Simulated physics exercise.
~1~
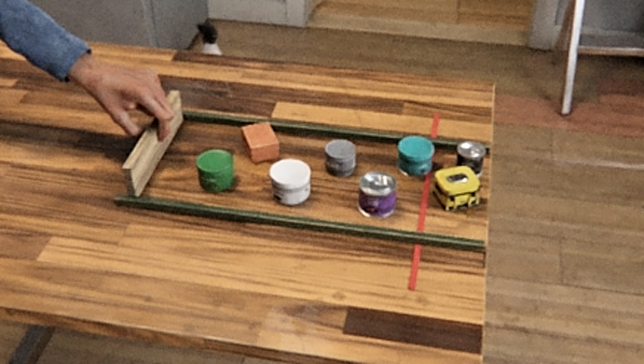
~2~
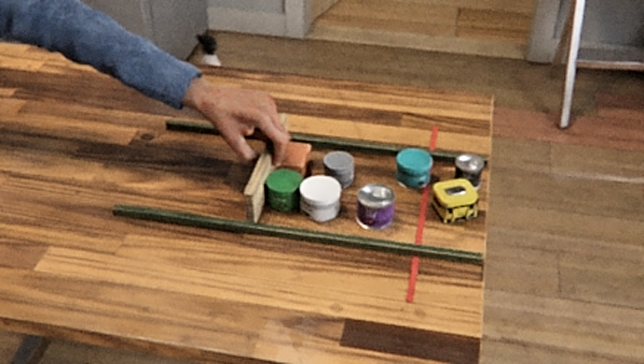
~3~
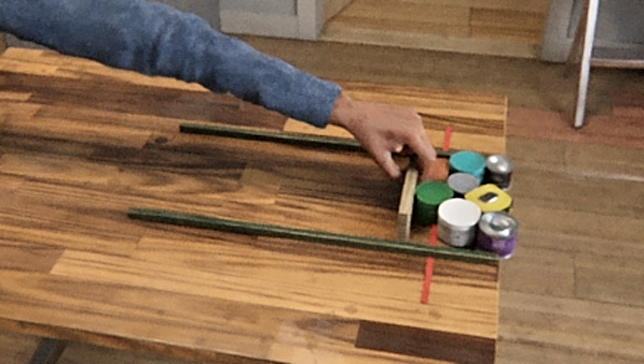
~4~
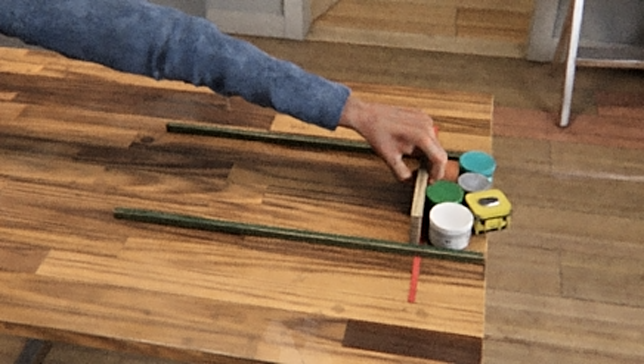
A hand sliding a wooden board rightward along a channel, bunching small pots and blocks at the table's end, two going over.
